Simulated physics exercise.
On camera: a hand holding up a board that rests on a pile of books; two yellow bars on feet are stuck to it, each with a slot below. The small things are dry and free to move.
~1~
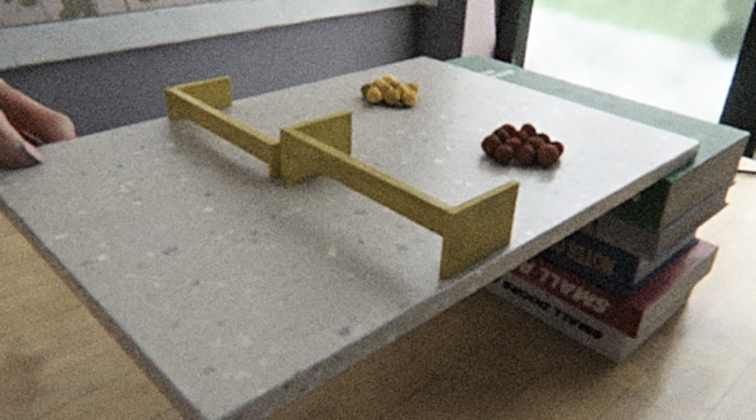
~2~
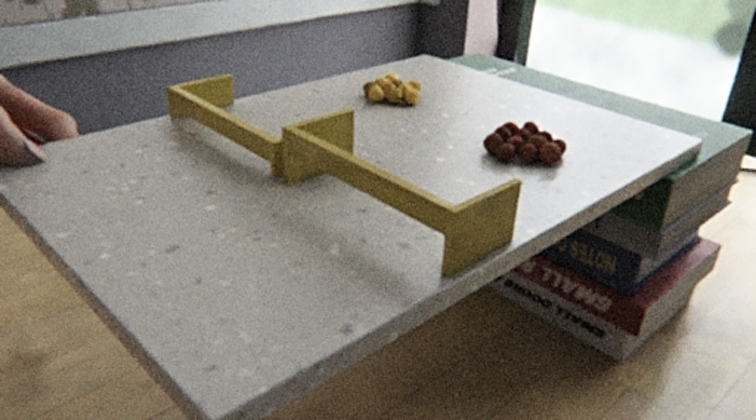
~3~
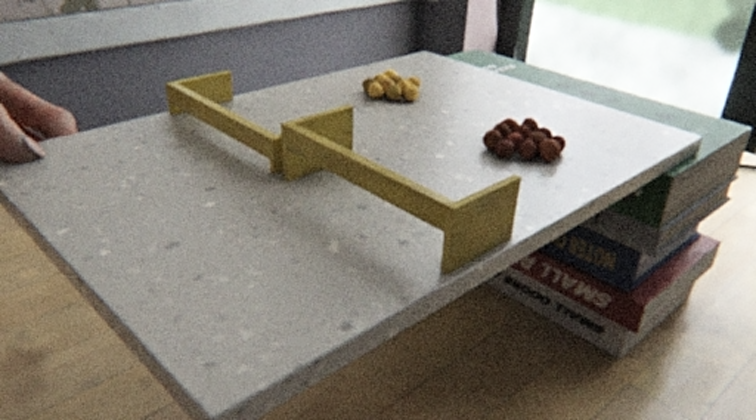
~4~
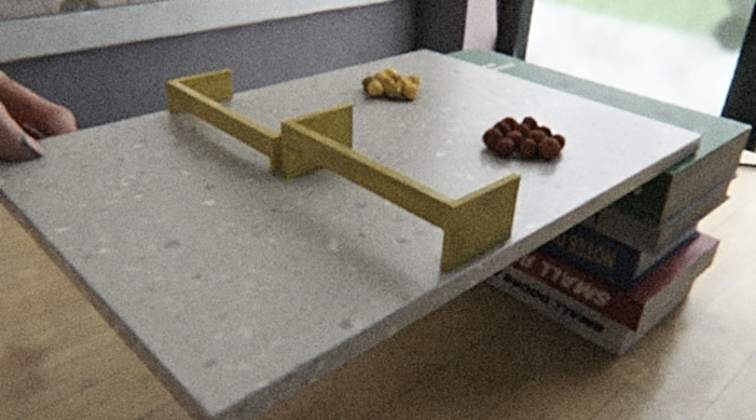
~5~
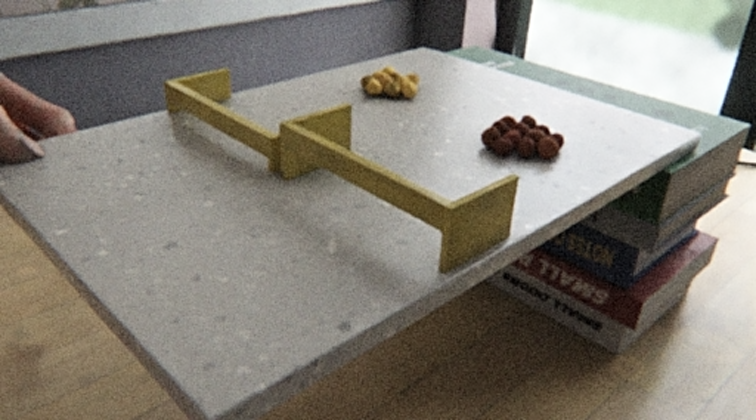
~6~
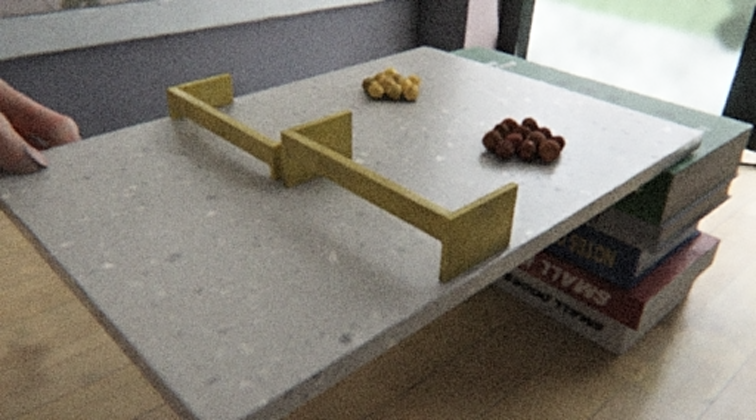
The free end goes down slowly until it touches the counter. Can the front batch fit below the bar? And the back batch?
The front batch rolls on past the gate; the back batch ends behind the gate.
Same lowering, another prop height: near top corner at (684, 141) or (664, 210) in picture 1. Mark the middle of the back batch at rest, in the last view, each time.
Around (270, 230) in the first try, (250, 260) in the second.
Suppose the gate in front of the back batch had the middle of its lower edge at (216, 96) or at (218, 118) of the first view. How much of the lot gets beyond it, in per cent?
In turn 100 and 100 in a hundred.
Then, 0.80 s after the last picture, board sloping at 16°; front batch on its way down; back batch on its way down.
Then, 1.50 s after the last picture, board sloping at 28°; front batch all past its gate; back batch has reached its gate.
Then, 2.10 s after the last picture, board resting at 29°; front batch all past its gate; back batch has reached its gate.
At rest, board resting at 29°; front batch all past its gate; back batch gathered behind its gate.
